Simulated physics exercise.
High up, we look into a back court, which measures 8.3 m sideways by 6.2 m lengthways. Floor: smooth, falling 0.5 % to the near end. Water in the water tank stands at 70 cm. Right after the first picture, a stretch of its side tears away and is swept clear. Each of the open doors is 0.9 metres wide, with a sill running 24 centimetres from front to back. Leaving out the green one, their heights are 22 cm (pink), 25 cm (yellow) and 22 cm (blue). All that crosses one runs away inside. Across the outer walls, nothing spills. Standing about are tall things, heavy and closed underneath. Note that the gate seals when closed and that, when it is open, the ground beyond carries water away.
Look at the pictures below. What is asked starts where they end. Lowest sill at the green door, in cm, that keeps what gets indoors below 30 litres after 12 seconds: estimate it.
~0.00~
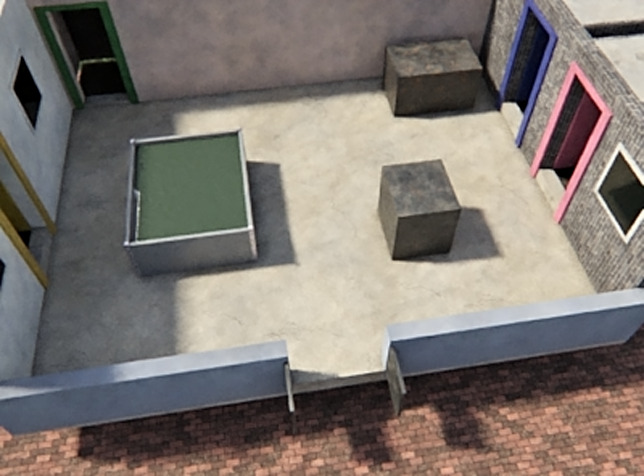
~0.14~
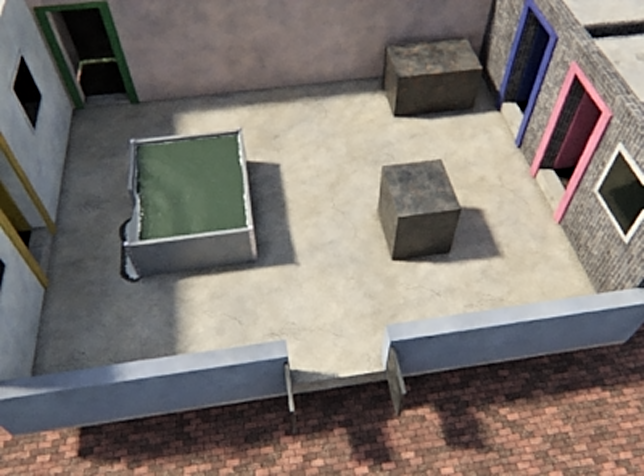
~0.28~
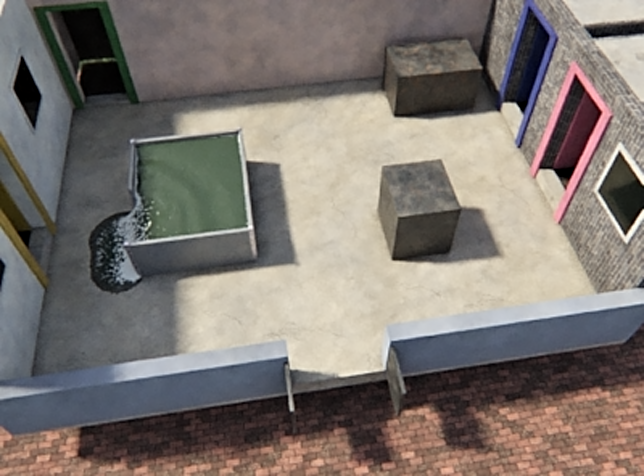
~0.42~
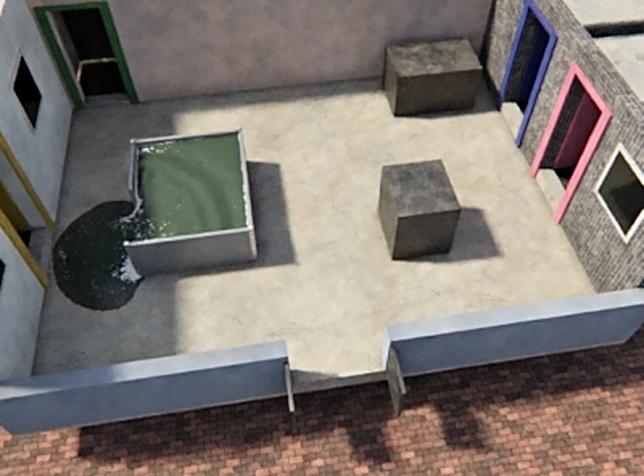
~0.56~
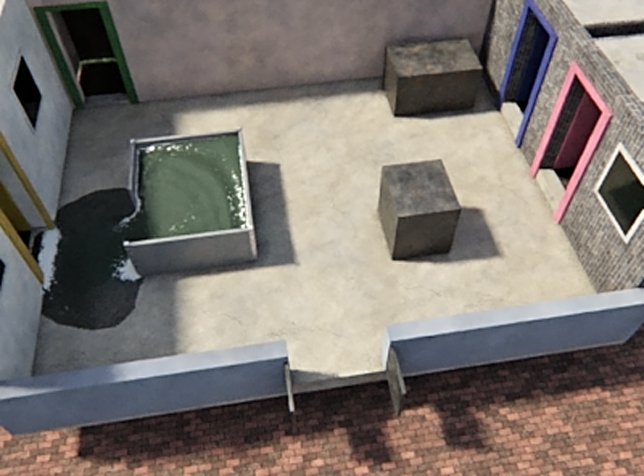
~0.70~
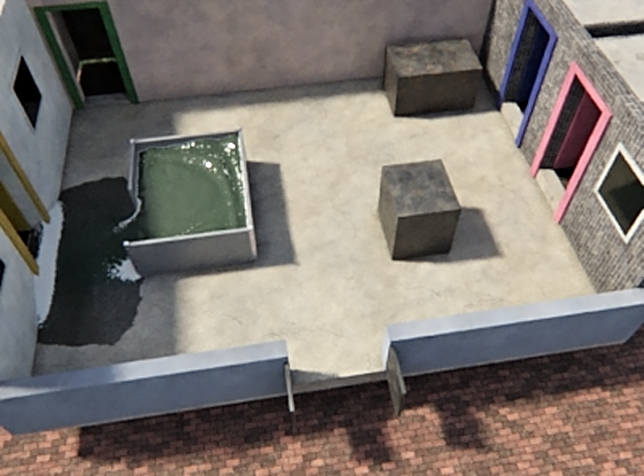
My estimate is 12.5 cm.
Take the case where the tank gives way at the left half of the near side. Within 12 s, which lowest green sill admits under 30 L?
About 11.0 cm.
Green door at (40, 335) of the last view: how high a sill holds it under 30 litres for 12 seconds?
Minimum: About 19 cm.
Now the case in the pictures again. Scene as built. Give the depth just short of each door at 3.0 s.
Pink door 0 cm, green door 18 cm, yellow door 29 cm, blue door 0 cm.
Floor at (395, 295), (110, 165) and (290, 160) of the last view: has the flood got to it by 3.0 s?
So the three spots come out spared, swamped, spared, in that order.
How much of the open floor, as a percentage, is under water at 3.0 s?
Around 35 per cent of the free floor.
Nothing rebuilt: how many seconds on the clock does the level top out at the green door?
It peaks around 3.0 s.
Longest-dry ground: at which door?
Last in order comes the blue door.
After 1.4 s water covers 10 % of the floor, deepest (47 cm) near (49, 266); it has not reached the green door.
After 3.0 s water covers 35 % of the floor, deepest (34 cm) near (27, 408); 18 cm at the green door, 29 litres in over its 8 cm sill.
After 12.0 s water covers 100 % of the floor, deepest (10 cm) near (486, 84); 5 cm at the green door, 105 litres in over its 8 cm sill.
At the green door as built, the water arrived by 1.9 s and peaked near 18 cm at 3.0 s.
Run again over the same 12 s with other heights there, 42 litres in over 11.5 cm, 22 litres over 13.5 cm. The limit of 30 litres is kept from about 12.5 cm up.
